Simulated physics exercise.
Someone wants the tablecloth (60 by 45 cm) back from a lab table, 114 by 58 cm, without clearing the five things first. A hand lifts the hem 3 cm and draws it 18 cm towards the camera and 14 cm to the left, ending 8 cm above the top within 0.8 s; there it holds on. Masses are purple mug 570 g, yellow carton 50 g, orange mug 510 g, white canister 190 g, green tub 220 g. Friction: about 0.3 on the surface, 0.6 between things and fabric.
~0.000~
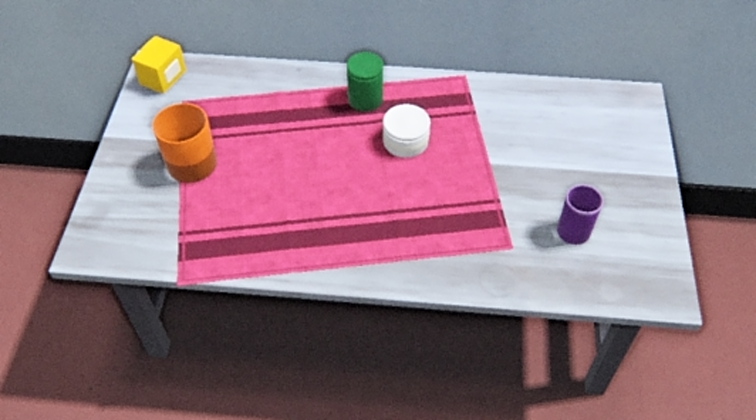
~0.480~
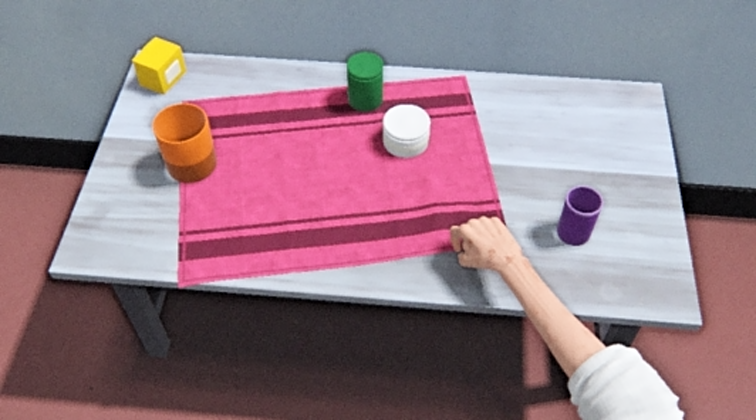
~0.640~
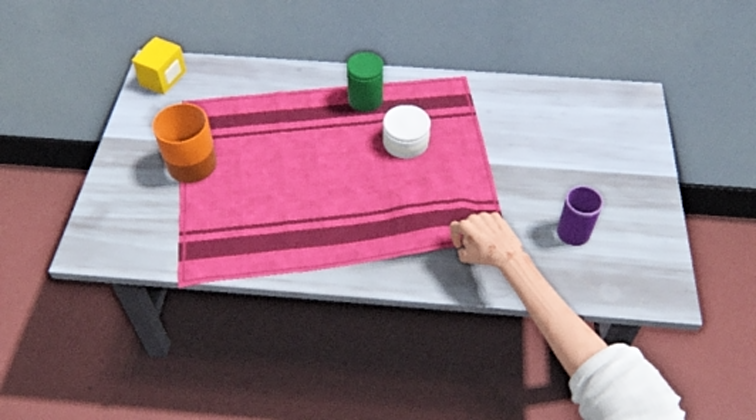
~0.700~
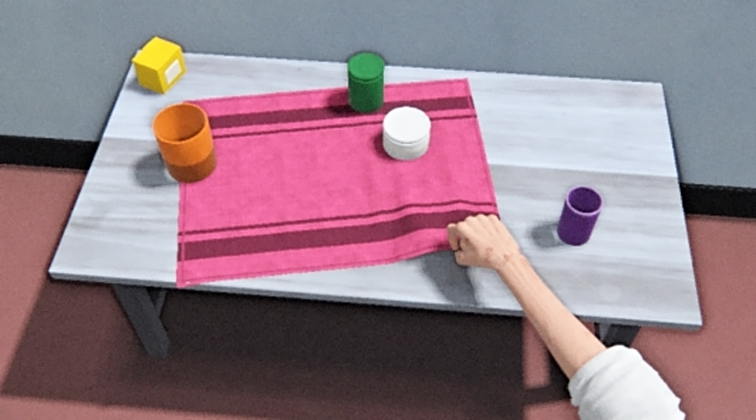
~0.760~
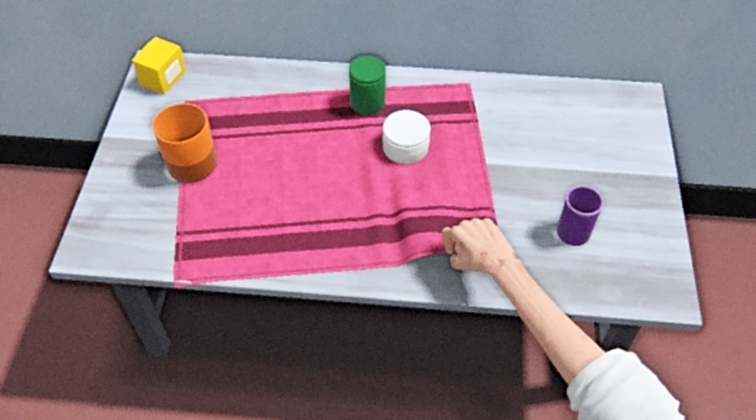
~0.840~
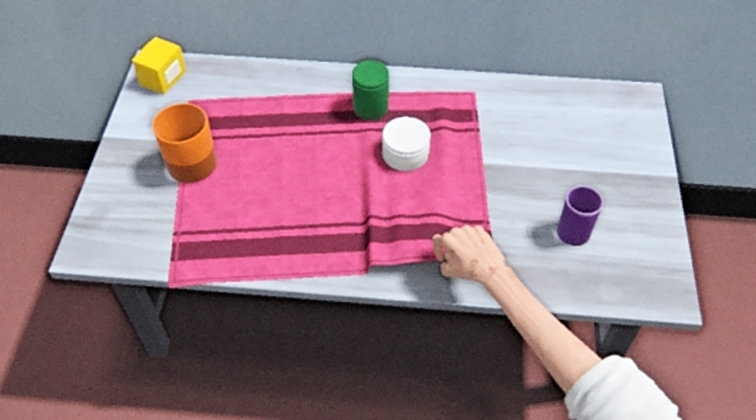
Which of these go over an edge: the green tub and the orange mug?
The green tub remains up there, the orange mug remains up there.
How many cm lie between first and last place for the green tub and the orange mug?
Green tub 15 cm, orange mug 0 cm.
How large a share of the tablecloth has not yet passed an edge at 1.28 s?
Some 85 per cent of it.
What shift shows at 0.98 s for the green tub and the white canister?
About: Green tub 6 cm, white canister 8 cm.
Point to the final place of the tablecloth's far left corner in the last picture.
Around (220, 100).
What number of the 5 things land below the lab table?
That makes 0.
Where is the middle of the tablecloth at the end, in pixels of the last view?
Around (315, 215).
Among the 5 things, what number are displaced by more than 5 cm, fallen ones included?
2 of them.
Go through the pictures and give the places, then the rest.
In the first picture, green tub (365, 64); orange mug (180, 123); tablecloth corners (177, 285) (466, 76) (513, 249).
In the second picture, tablecloth corners (179, 287) (466, 76); grip (459, 250).
In the third picture, tablecloth corners (179, 287) (466, 77); grip (459, 246).
In the fourth picture, white canister (407, 124); tablecloth corners (178, 287) (467, 79); grip (457, 248).
In the fifth picture, green tub (367, 68); white canister (407, 127); tablecloth corners (175, 287) (470, 83); grip (452, 252).
In the sixth picture, green tub (371, 73); orange mug (180, 123); tablecloth corners (170, 287) (188, 100) (475, 92); grip (442, 259).
After 1.0 s, 100 % of the tablecloth is still over the top; green tub 7 cm off its start, white canister 8 cm off its start.
After 1.1 s, 90 % of the tablecloth is still over the top; green tub 12 cm off its start, white canister 13 cm off its start.
After 1.3 s, 85 % of the tablecloth is still over the top; green tub 16 cm off its start at (386, 121), white canister 18 cm off its start at (393, 193).
After 1.4 s, 85 % of the tablecloth is still over the top; green tub 17 cm off its start, white canister 20 cm off its start.
After 3.0 s, 85 % of the tablecloth is still over the top; green tub 17 cm off its start at (385, 127), orange mug 0 cm off its start at (180, 122), white canister 21 cm off its start at (388, 208).
